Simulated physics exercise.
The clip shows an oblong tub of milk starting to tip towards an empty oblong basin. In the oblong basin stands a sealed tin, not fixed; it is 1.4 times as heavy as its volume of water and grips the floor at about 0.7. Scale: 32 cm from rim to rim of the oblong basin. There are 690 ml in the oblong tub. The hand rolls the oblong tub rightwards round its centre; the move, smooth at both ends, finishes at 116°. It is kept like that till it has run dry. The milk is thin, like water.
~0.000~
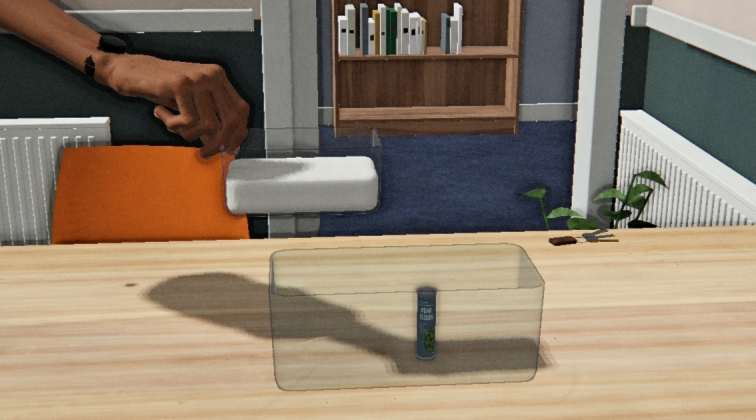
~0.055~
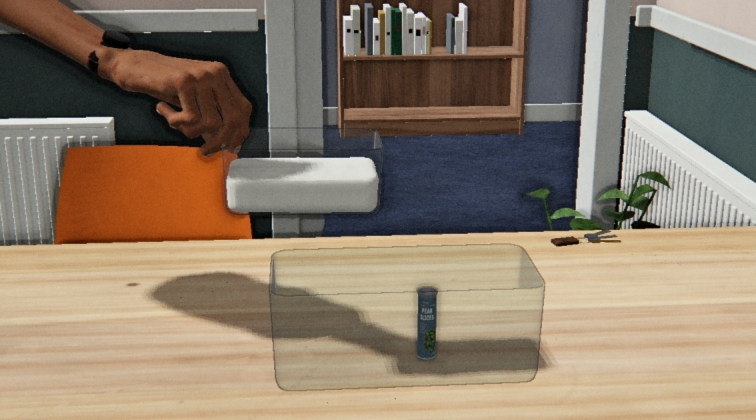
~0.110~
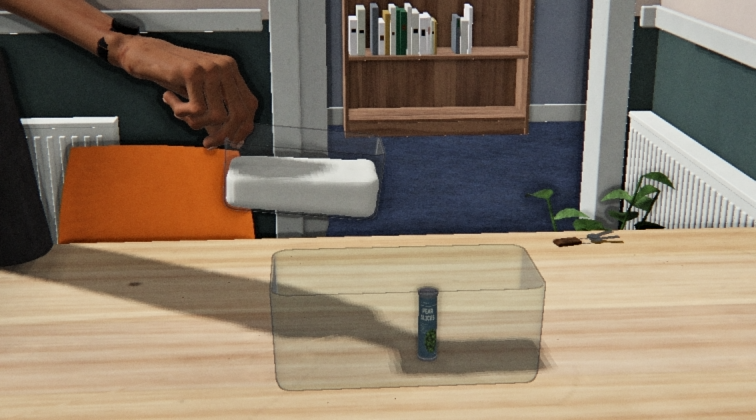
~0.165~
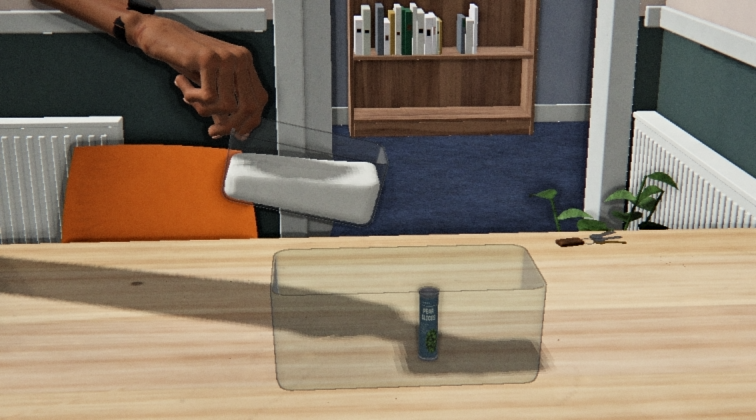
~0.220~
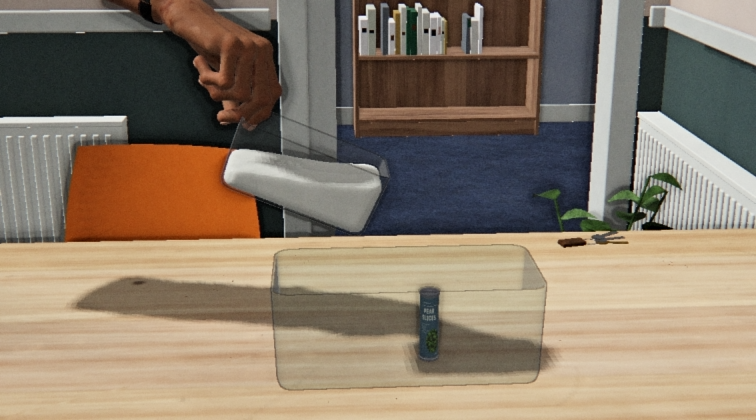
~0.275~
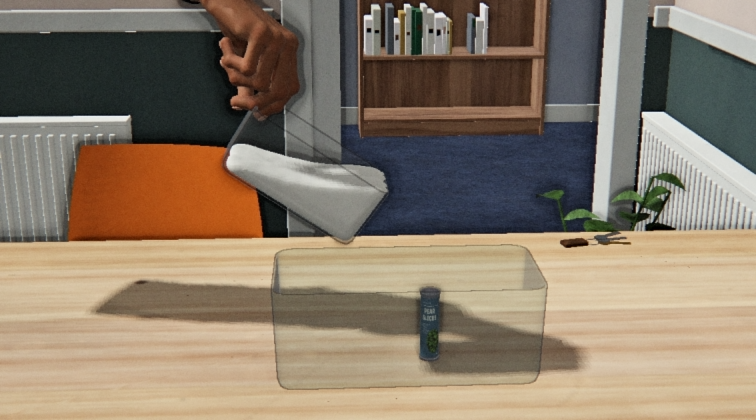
A hand tilts a clear tub of white milk rightwards above a clear basin holding a tin.
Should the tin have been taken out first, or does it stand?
It topples.
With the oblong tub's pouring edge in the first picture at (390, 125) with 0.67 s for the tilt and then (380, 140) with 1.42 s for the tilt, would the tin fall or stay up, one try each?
First it falls; then it remains upright.
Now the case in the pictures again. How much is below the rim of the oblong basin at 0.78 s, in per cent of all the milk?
About 96 per cent.
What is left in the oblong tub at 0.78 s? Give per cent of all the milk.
About 2 per cent.
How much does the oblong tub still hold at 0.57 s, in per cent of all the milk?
About 14 per cent.
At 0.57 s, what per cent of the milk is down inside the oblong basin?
Near 62 in a hundred.
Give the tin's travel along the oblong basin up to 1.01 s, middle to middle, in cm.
About 7 cm.
Then, 0.57 s in, the tilt is 100° and 14 per cent is still to pour; the tin stands where it began.
Then, 0.78 s in, the tilt is 116° and 2 per cent is still to pour; the tin leans 20°.
Then, 1.01 s in, the tilt is 116° and 0 per cent is still to pour; the tin lies on its side.
Then, 1.25 s in, the tilt is 116° and 0 per cent is still to pour; the tin lies on its side.
Finally, the tin lies on its side.
